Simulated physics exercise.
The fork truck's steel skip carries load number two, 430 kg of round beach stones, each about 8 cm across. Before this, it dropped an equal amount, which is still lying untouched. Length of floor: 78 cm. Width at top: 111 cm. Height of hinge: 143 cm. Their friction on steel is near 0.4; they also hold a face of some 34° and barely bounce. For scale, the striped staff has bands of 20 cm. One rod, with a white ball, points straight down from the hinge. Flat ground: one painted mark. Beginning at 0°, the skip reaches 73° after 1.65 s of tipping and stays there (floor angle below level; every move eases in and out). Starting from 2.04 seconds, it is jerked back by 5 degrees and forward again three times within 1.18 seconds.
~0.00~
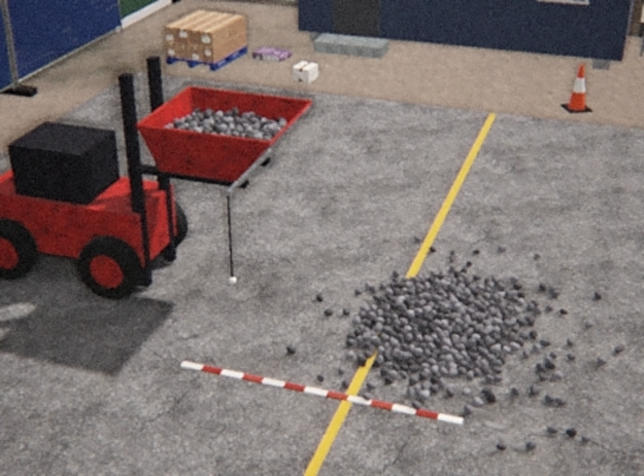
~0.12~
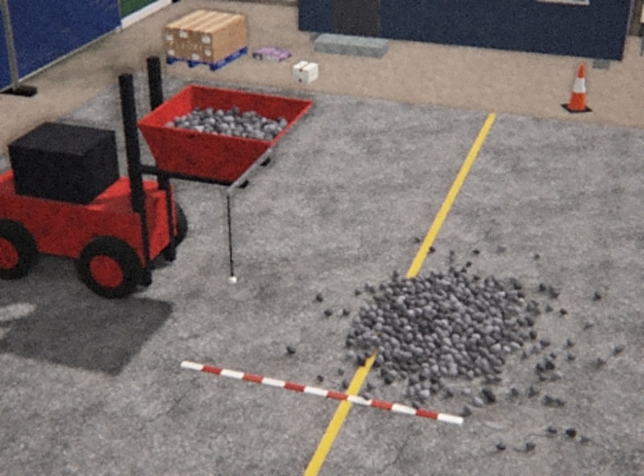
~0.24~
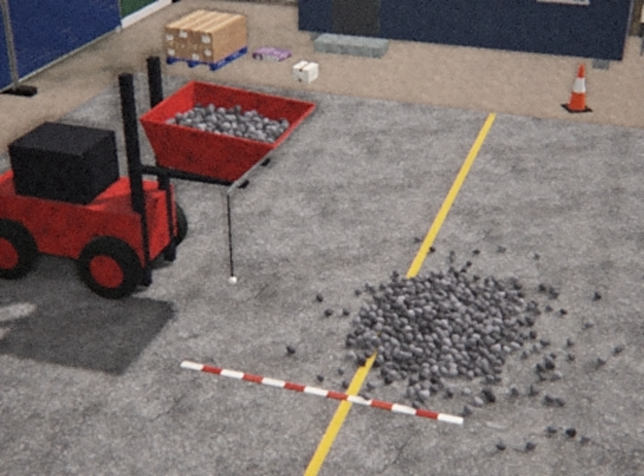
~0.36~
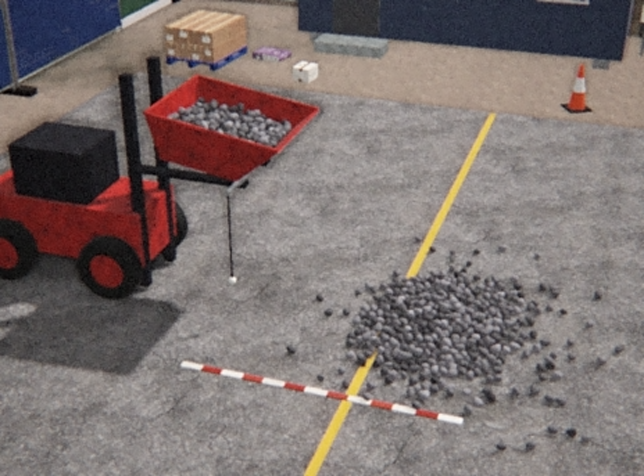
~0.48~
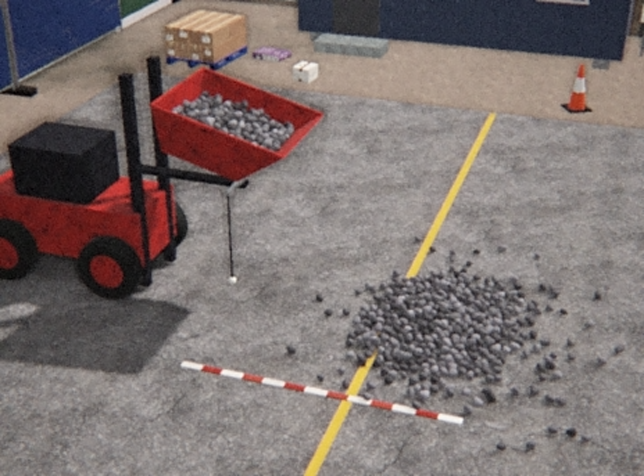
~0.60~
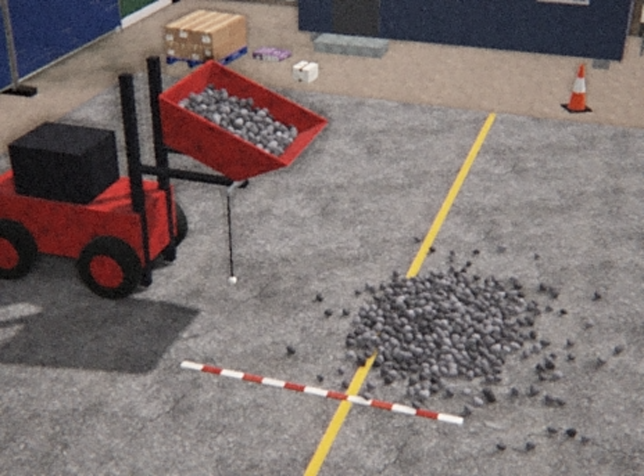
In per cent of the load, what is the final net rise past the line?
It comes to roughly 35 per cent.
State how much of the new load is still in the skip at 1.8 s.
Roughly 55 per cent of its load.
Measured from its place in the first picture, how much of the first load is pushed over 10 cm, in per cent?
Around 10 in a hundred.
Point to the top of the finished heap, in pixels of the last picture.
It ends up around (392, 296) in the last picture.
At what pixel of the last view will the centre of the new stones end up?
Centre: Approx. (376, 308).
After 1.2 s the floor is at 62°; in per cent of one load, 100 in the skip, 11 short of the line, 88 past the line; the foremost stones are at (614, 357).
After 1.8 s the floor is at 73°; in per cent of one load, 53 in the skip, 58 short of the line, 88 past the line; the foremost stones are at (614, 357).
After 3.7 s the floor is at 73°; in per cent of one load, 0 in the skip, 76 short of the line, 124 past the line; the foremost stones are at (614, 357).
After 6.3 s the floor is at 73°; in per cent of one load, 0 in the skip, 76 short of the line, 124 past the line; the foremost stones are at (614, 357). Net gain past the line, 35.
